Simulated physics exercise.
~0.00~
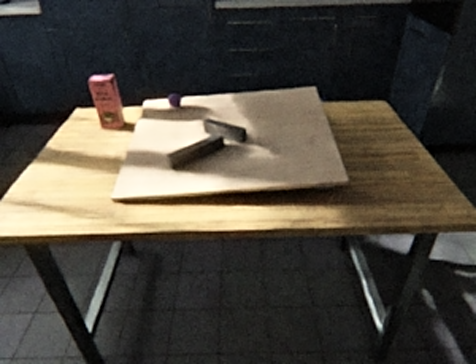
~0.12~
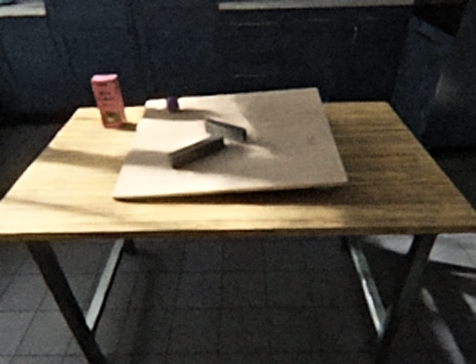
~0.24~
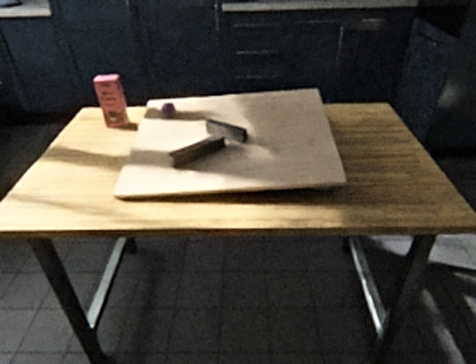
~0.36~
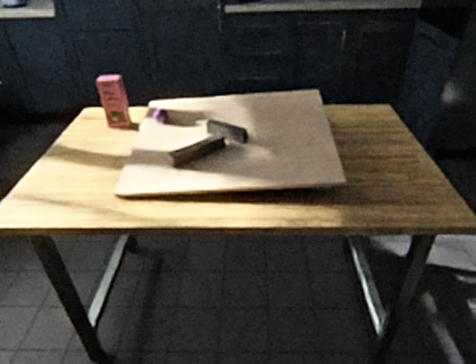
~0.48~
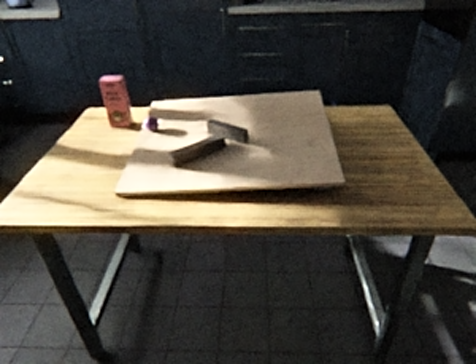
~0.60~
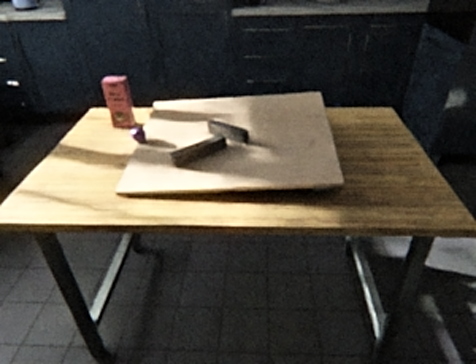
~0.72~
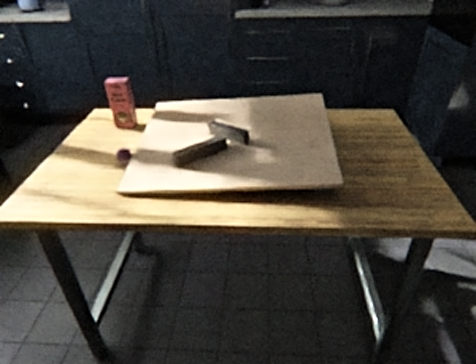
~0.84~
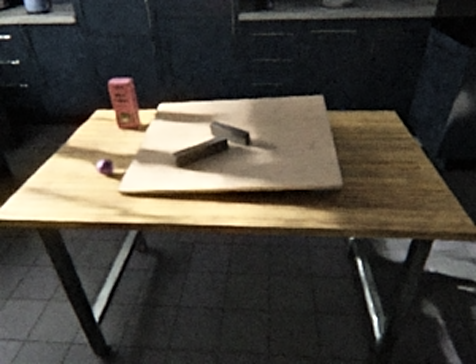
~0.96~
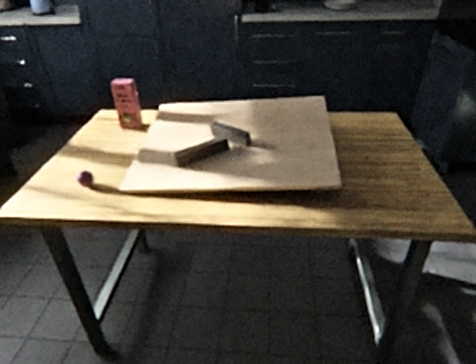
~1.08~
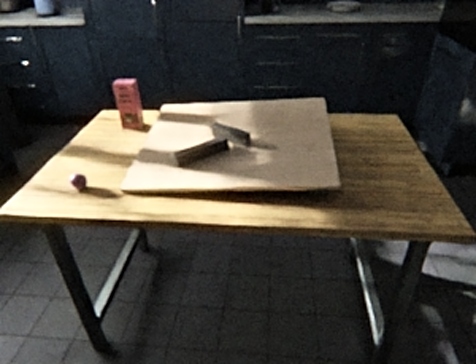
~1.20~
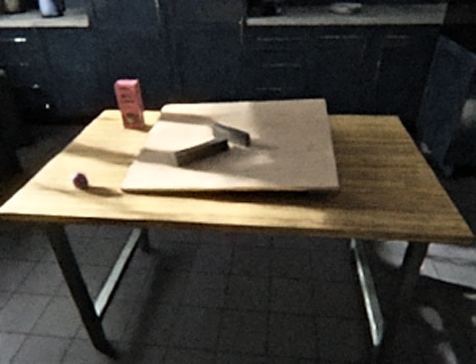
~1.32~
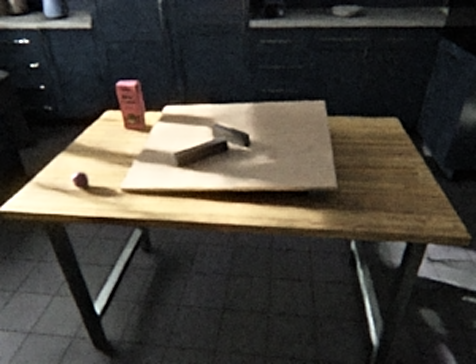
Tilted board on a wooden table with a pink carton standing by, purple onion rolling off its left edge and stopping on the tabletop.
